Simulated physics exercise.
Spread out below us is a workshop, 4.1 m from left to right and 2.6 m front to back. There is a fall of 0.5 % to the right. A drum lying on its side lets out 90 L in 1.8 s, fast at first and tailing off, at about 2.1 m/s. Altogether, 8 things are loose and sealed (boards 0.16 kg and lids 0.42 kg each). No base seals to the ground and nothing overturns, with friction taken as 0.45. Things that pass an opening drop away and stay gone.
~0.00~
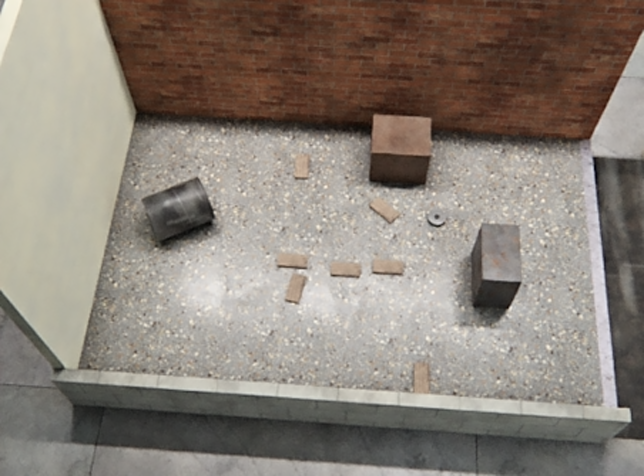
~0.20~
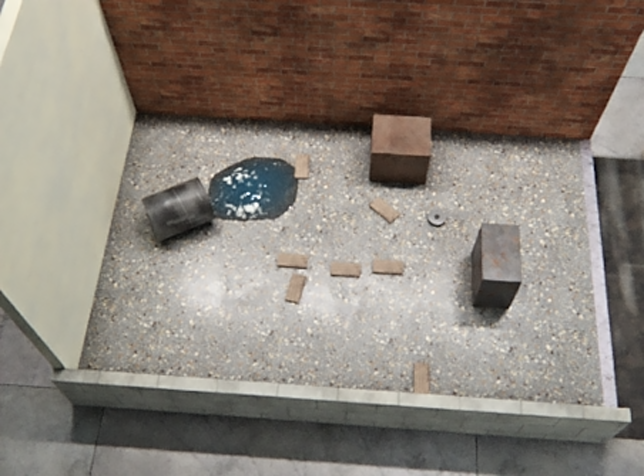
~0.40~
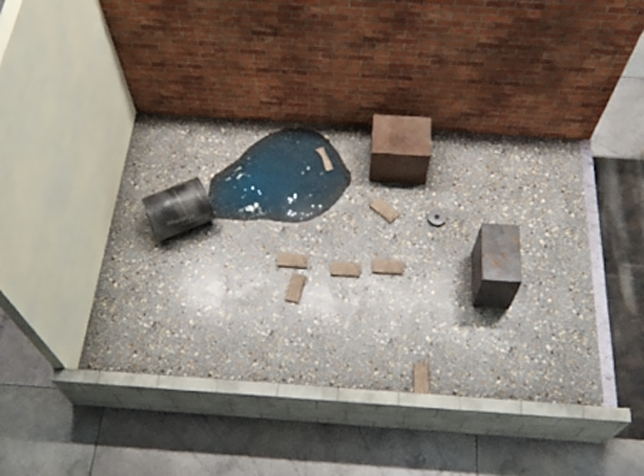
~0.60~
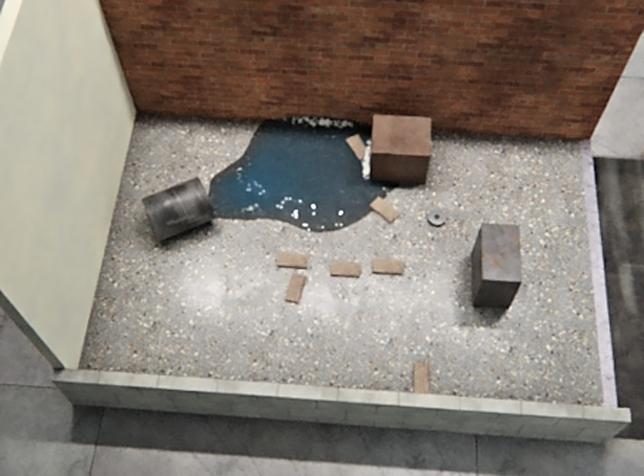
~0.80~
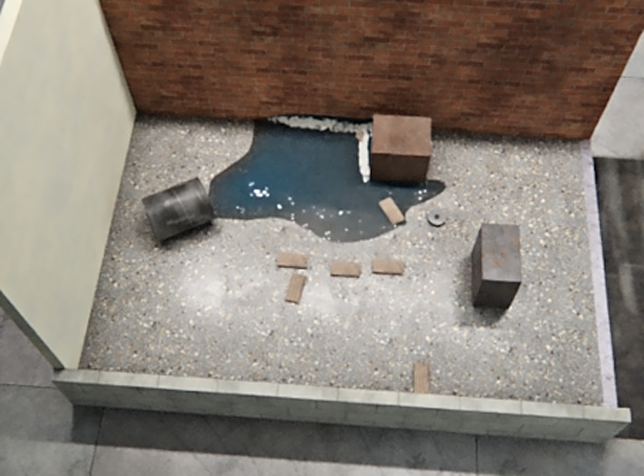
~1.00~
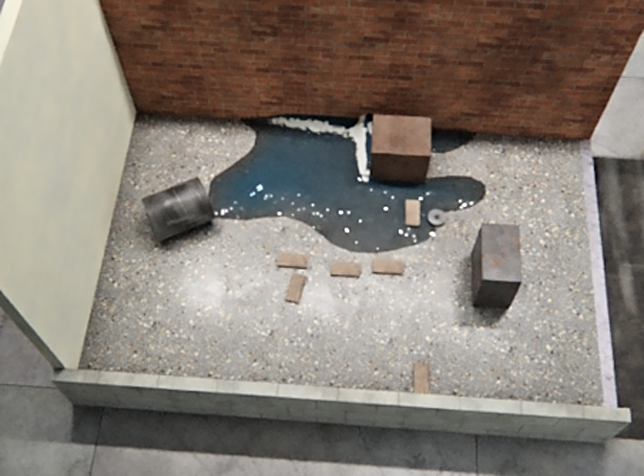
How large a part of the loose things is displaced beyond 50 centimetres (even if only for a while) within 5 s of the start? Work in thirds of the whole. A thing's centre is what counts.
I would say one to two thirds.
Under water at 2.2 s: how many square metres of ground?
Flooded: Near 3.5 m2.
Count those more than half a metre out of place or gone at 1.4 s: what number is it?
I count 2.
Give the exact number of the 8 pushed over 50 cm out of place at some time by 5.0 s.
Adding them up, I get 5.
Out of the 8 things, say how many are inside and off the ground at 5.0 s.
At that moment it comes to 3.
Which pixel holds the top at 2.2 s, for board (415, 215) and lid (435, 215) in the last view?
(527, 235) and (541, 246), roughly.
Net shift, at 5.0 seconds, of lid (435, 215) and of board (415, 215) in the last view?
First named - 140 cm; second named - washed out.
After 1.4 s 2 of 8 are over 50 cm from their spots; 2 afloat.
After 2.2 s 3 of 8 are over 50 cm from their spots; 1 afloat.
After 3.5 s 4 of 8 are over 50 cm from their spots; 0 afloat.
After 5.0 s 5 of 8 are over 50 cm from their spots, and 5 have been at some point; 3 afloat.
